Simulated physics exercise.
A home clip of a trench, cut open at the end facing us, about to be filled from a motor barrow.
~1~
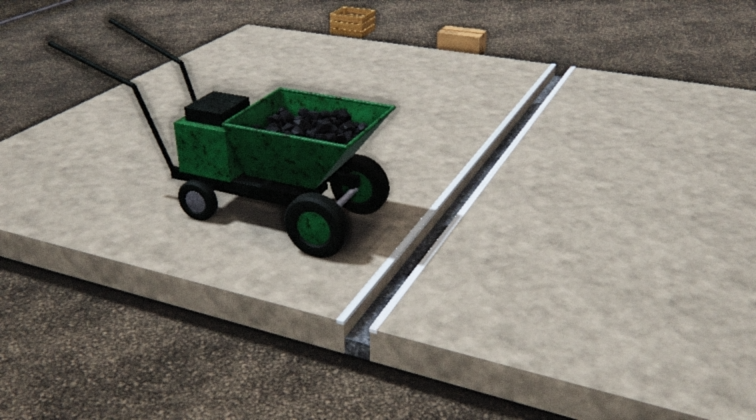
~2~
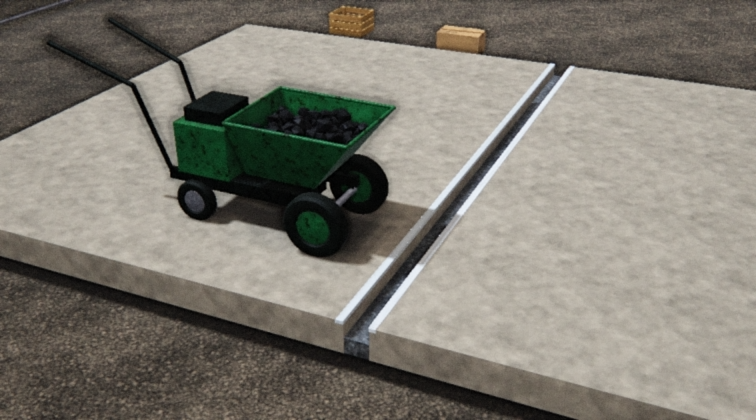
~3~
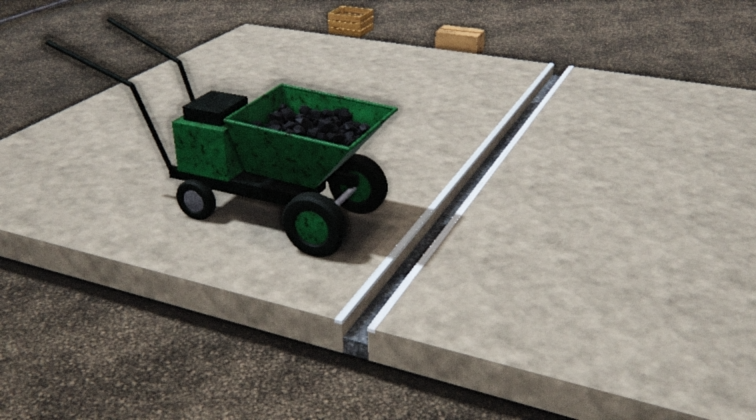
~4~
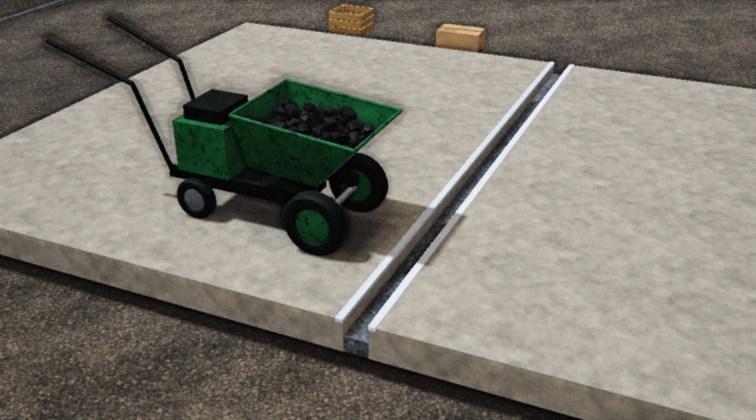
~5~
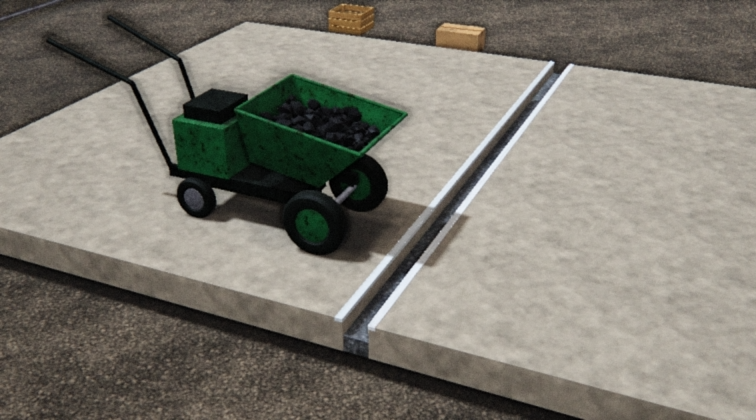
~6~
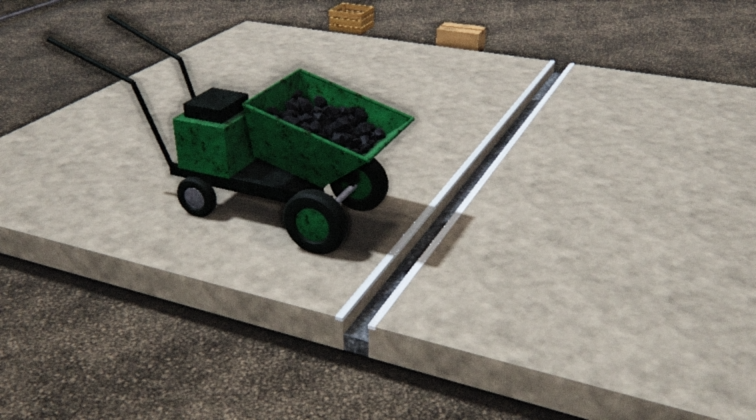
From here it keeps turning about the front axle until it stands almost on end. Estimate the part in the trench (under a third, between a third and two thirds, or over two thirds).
It catches under a third.
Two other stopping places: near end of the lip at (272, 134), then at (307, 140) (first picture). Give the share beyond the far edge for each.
Roughly 0 per cent, and 20 per cent.
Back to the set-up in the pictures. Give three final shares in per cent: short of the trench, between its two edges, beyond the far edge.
Short: 0 %, between: 5 %, beyond: 70 %.
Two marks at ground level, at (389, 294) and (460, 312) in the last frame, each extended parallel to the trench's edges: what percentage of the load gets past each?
In turn 70 and 20 in a hundred.
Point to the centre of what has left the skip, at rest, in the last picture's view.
Close to (463, 253).
Soon, skip tipped steeply; all in the skip.
A while on, skip tipped steeply; most in the skip; a small part beyond it.
Towards the end, skip tipped right over; about a third in the skip; a stray few in or heaped over the trench; about two thirds beyond it.
Finally, skip tipped right over; about a quarter in the skip; a stray few in or heaped over the trench; about two thirds beyond it.
